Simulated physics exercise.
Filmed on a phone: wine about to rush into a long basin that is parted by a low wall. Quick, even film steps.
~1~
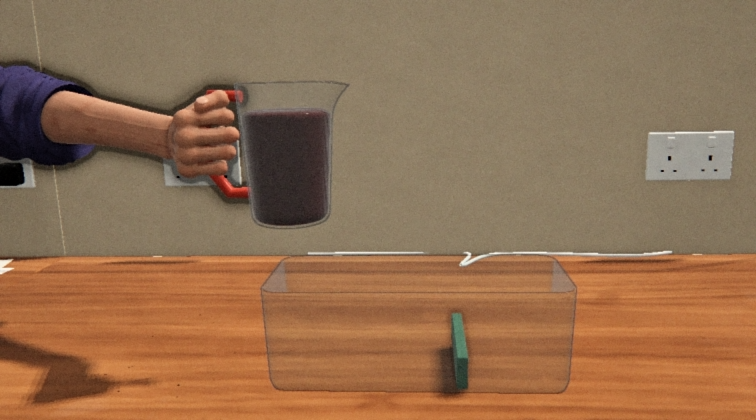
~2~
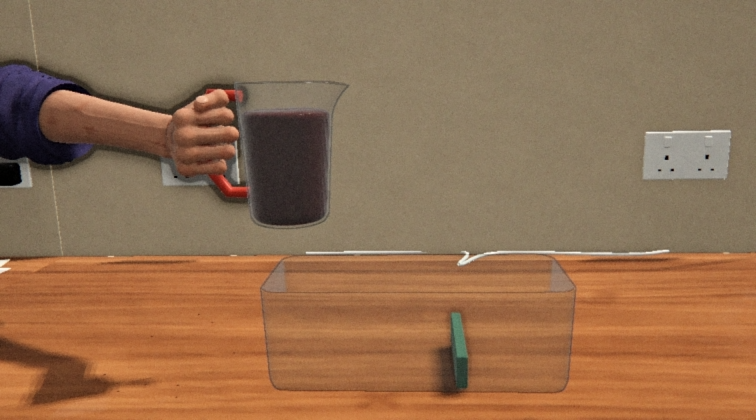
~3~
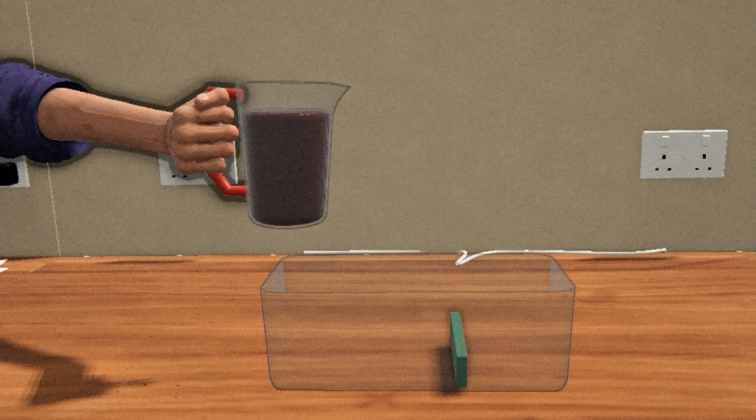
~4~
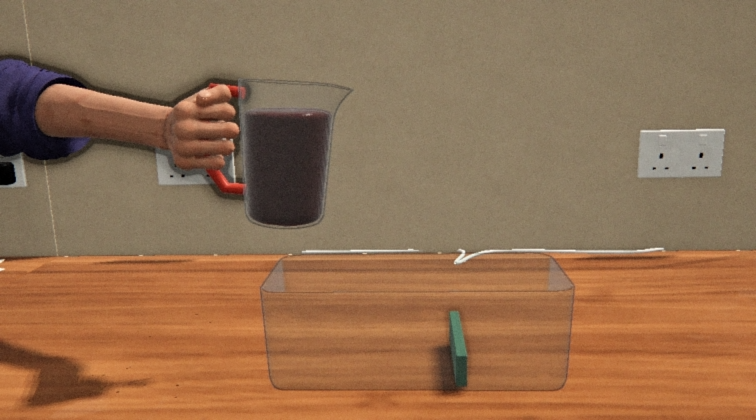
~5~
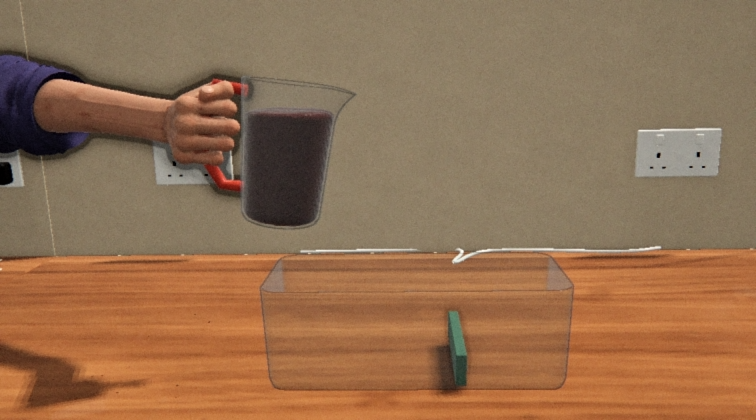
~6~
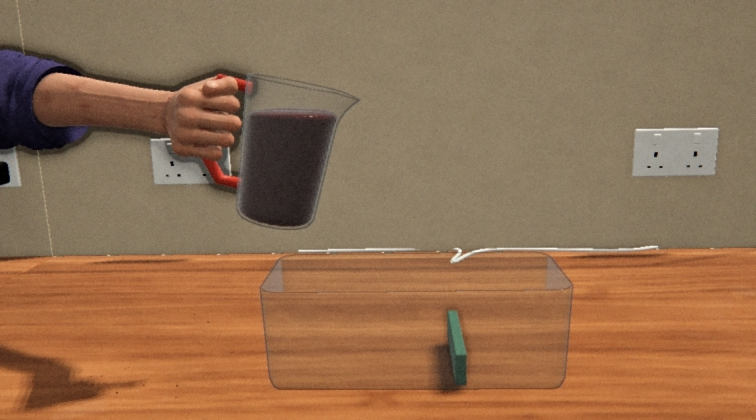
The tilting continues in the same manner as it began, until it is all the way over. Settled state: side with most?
The most liquid is found in the left area.
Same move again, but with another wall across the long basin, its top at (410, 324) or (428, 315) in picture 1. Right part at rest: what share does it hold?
Well, it's close to 90 per cent for the first one, then 50 per cent for the other.
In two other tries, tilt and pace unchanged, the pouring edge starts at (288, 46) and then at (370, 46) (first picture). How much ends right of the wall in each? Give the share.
Close to 15 in a hundred, then close to 60 in a hundred.
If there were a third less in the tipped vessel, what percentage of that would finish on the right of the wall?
5 per cent or so.
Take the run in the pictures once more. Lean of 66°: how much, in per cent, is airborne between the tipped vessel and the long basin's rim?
Airborne share: Approx. 10 %.
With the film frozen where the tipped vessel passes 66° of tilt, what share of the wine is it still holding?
90 per cent, roughly.
A moment on, the tilt is 66° and 90 per cent is still to pour, 1 is left of the wall and 0 right of it.
Next, the tilt is 94° and 48 per cent is still to pour, 33 is left of the wall and 0 right of it.
Then the tilt is 96° and 12 per cent is still to pour, 74 is left of the wall and 1 right of it.
Later the tilt is 96° and 2 per cent is still to pour, 89 is left of the wall and 3 right of it.
In the end 90 per cent lies left of the wall, 6 right of it and 4 outside.
